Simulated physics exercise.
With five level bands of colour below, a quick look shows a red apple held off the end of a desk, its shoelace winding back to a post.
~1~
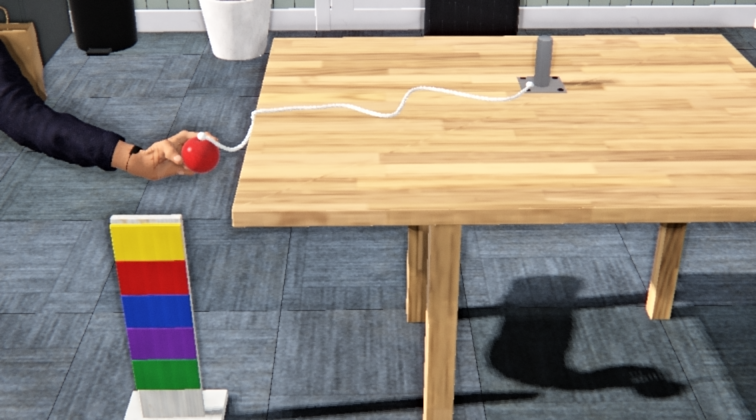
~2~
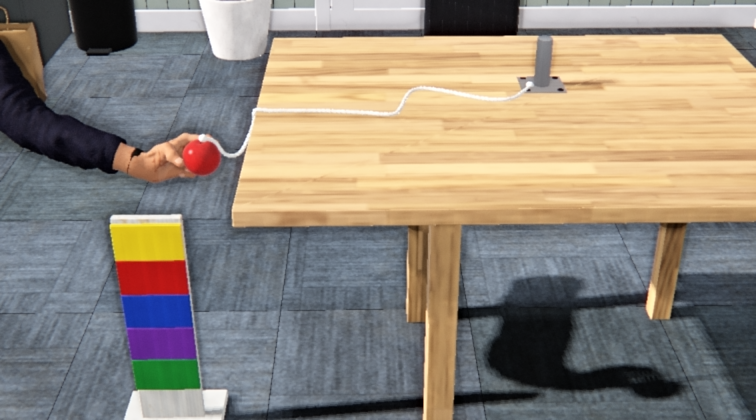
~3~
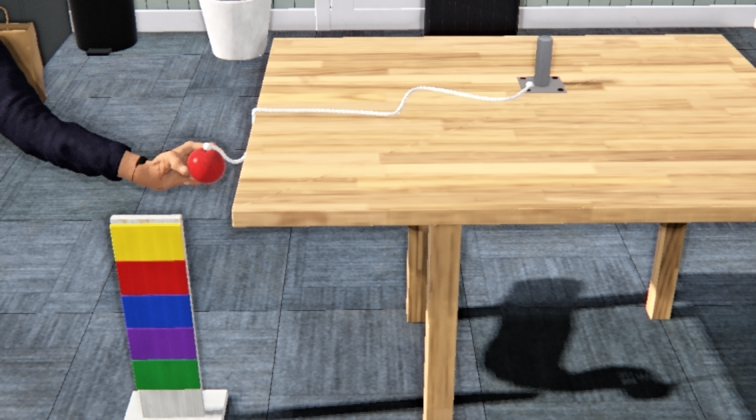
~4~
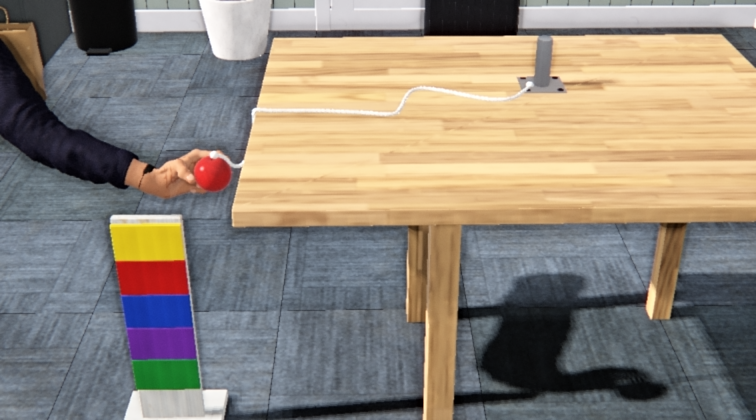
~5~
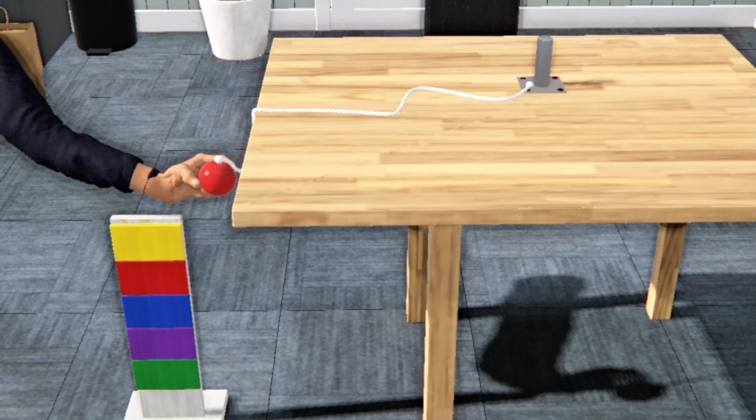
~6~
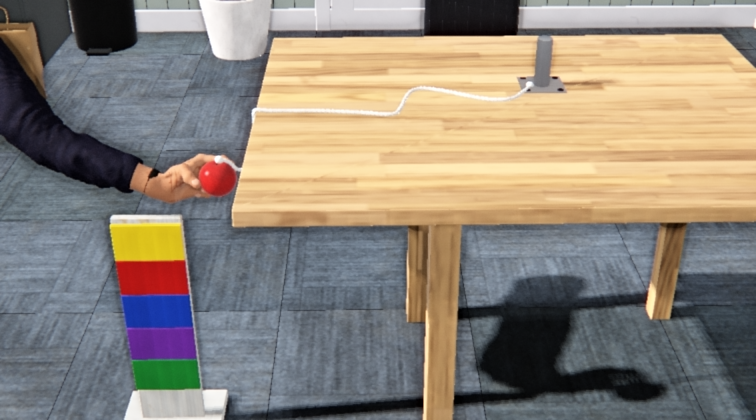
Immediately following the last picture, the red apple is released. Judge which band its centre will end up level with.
I would say red.
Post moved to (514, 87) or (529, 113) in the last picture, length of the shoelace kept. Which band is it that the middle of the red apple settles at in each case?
Taking the two spots in turn: Blue, then blue.
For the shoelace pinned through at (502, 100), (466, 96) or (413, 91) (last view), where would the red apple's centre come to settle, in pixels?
First near (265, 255), then near (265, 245), then near (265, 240).
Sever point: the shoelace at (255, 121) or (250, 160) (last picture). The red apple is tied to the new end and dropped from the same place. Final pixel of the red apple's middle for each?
It would be at (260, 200) in the first case and at (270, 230) in the second.
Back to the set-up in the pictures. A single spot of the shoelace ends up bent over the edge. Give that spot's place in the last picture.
Answer: The point at (323, 111).
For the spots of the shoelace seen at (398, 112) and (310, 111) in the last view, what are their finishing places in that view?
The first one ends up at (331, 102) and the second one at (256, 126).
A little later, apple near (254, 254); level with red.
Next, apple near (279, 263); level with red.
When it is over, apple near (264, 269); level with red. Its middle rests at the red band.
